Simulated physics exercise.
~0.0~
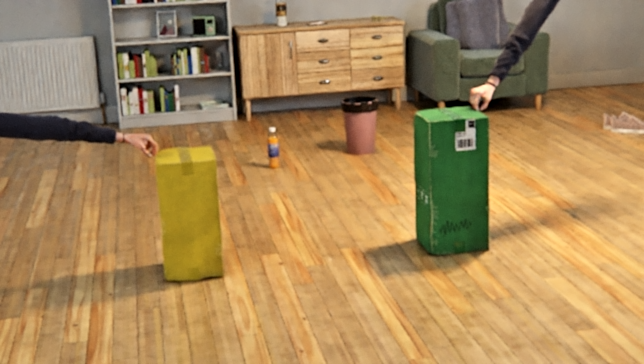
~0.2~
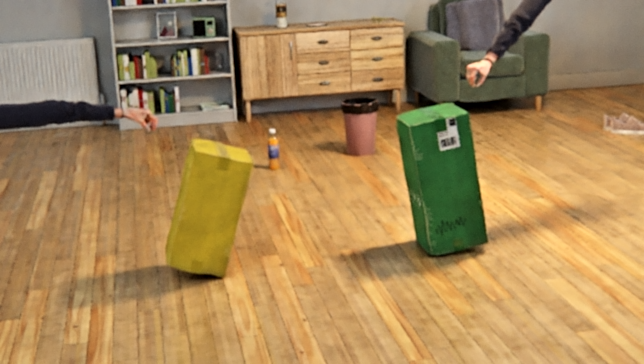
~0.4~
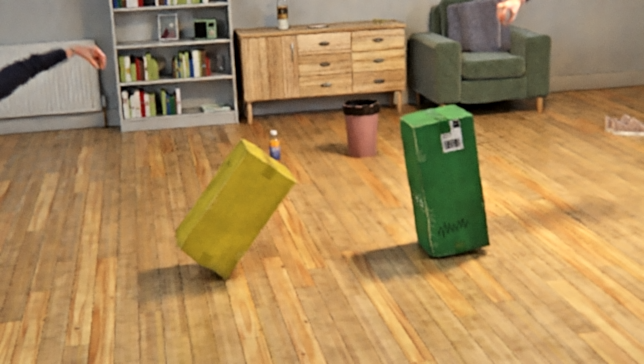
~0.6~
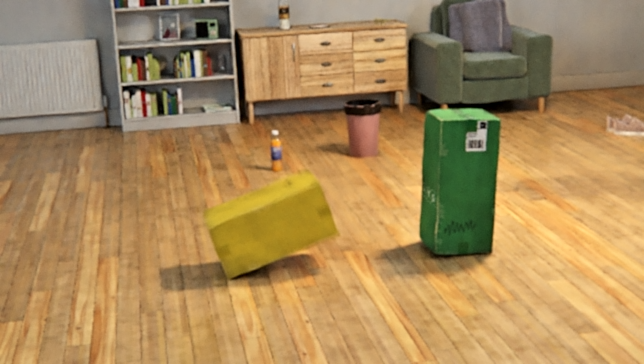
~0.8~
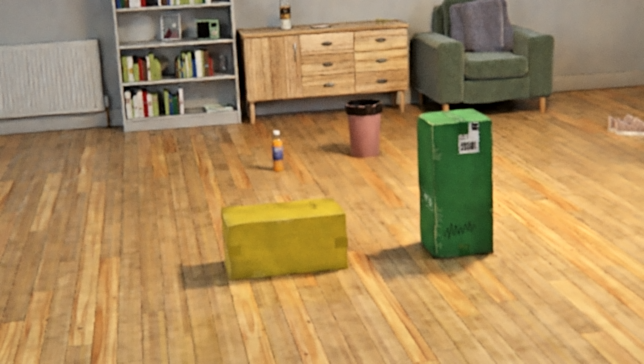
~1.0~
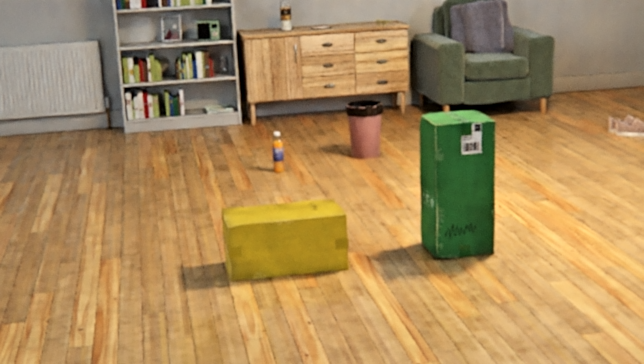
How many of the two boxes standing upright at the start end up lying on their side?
One of them does. The yellow box ends on its side, while the green parcel stays standing.
